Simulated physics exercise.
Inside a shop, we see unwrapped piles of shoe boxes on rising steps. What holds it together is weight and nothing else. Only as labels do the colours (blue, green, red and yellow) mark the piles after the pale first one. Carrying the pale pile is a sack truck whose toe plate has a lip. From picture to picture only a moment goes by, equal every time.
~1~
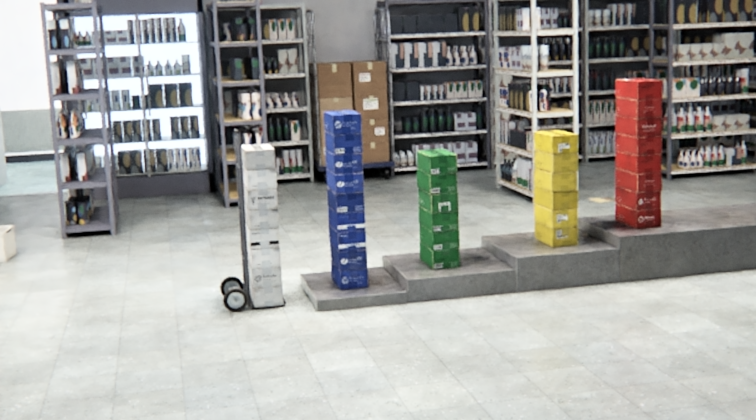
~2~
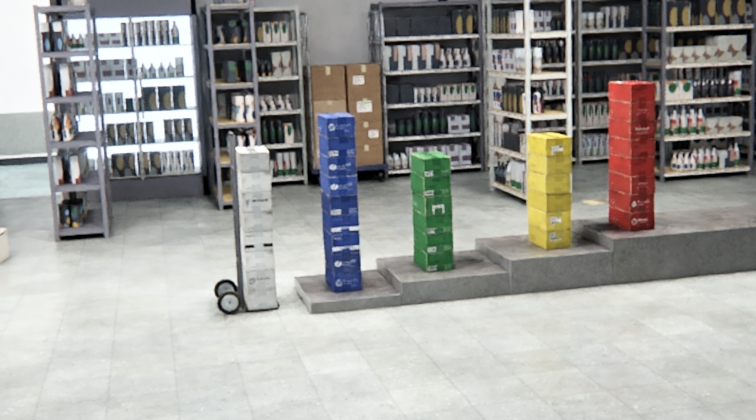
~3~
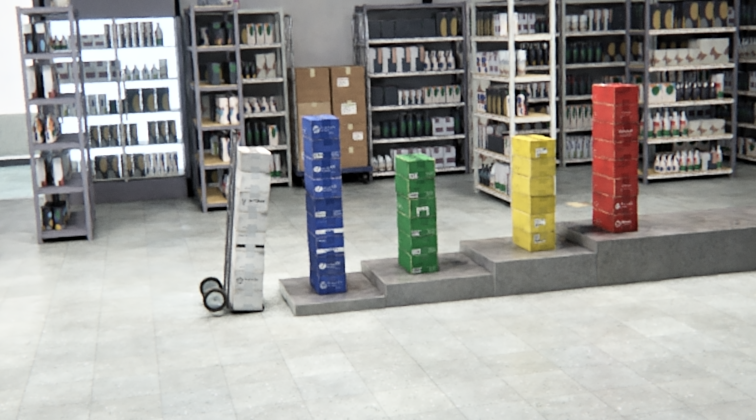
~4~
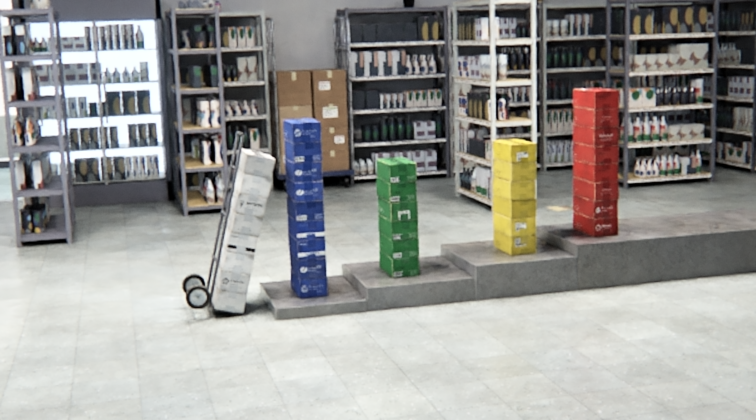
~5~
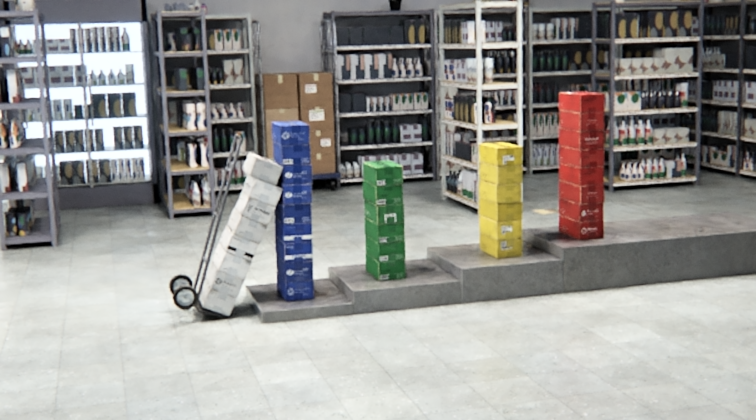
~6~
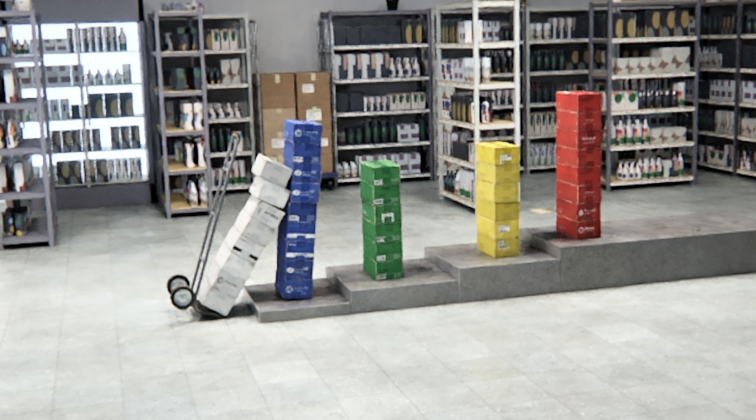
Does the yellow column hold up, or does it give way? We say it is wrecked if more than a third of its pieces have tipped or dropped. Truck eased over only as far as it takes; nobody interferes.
It gives way.
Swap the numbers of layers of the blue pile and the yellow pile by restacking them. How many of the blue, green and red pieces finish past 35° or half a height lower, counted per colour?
By colour, blue 5, green 5, red 0.
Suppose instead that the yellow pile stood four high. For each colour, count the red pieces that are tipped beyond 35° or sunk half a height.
Red count: 0.
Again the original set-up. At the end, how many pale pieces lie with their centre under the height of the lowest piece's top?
Altogether it is 1.
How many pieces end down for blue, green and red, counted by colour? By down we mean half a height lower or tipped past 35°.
Taking each in turn, blue gives 9, green gives 5, red gives 0.
Shortly afterwards, 8 of the pale pile down; none of the 6 yellow boxes down (0 of 29 in all colours); top yellow box unmoved; top blue box tilted clearly.
Next, 8 of the pale pile down; none of the 6 yellow boxes down (9 of 29 in all colours); top yellow box unmoved; top blue box tilted a little, about its own height lower.
Some moments later, 8 of the pale pile down; 5 of the 6 yellow boxes down (19 of 29 in all colours); top yellow box tilted well over, about its own height lower.
In the end, 8 of the pale pile down; 5 of the 6 yellow boxes down (19 of 29 in all colours); top yellow box on its side; top blue box some four heights lower. From the last view, middles, top yellow box near (499, 221), top blue box near (475, 201).
